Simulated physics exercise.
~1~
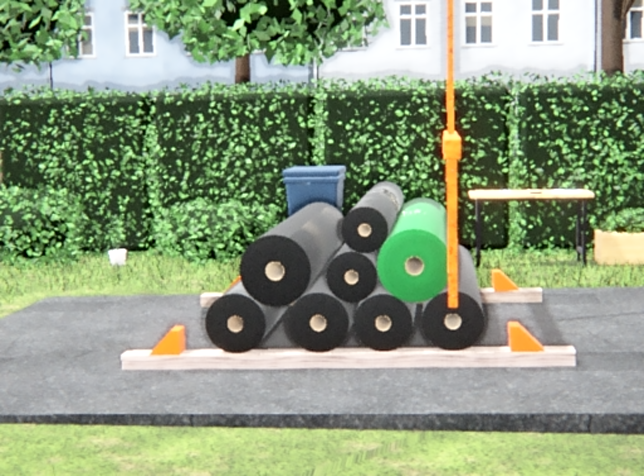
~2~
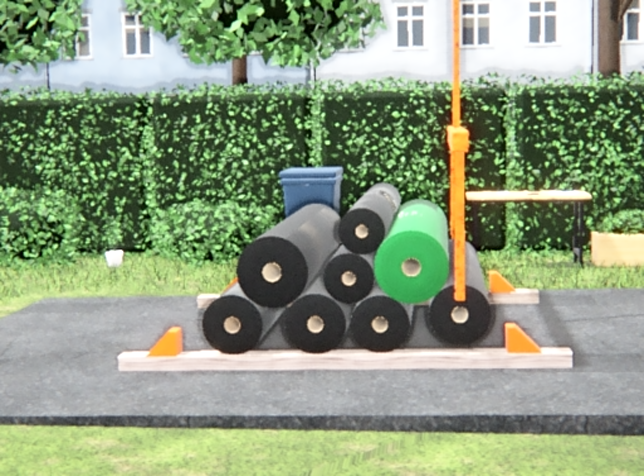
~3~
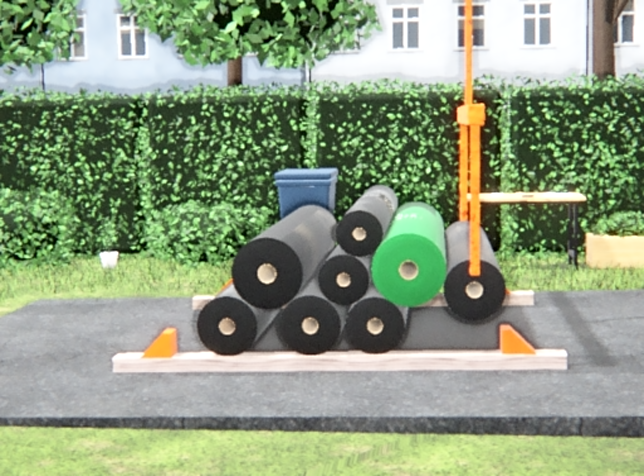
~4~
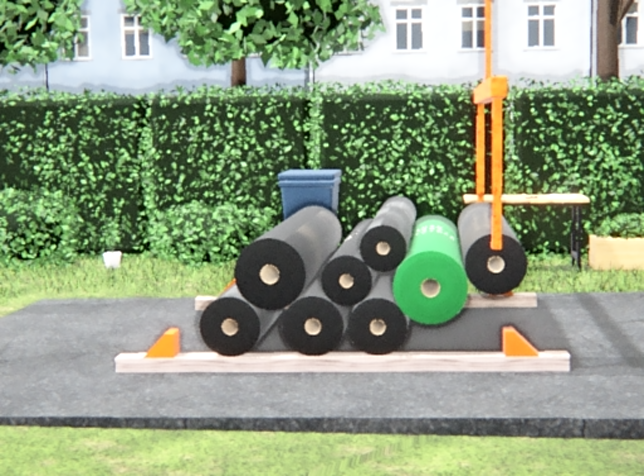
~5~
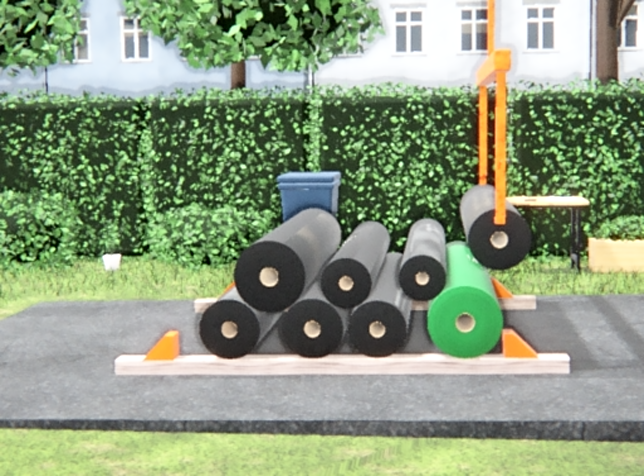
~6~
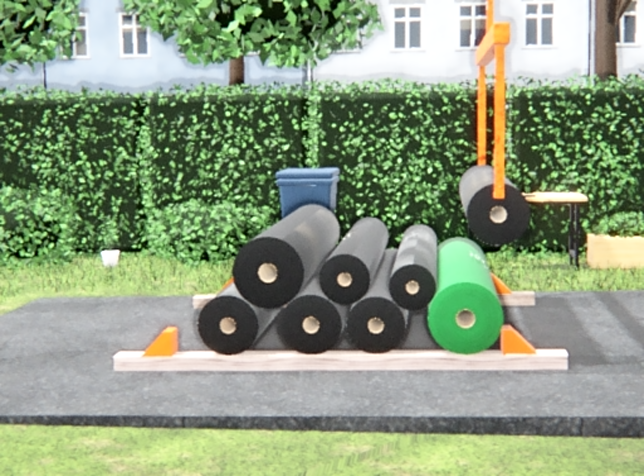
Green roll dropping right into the gap on the bearers as an orange beam lifts out a black roll, a smaller one shifting after it.
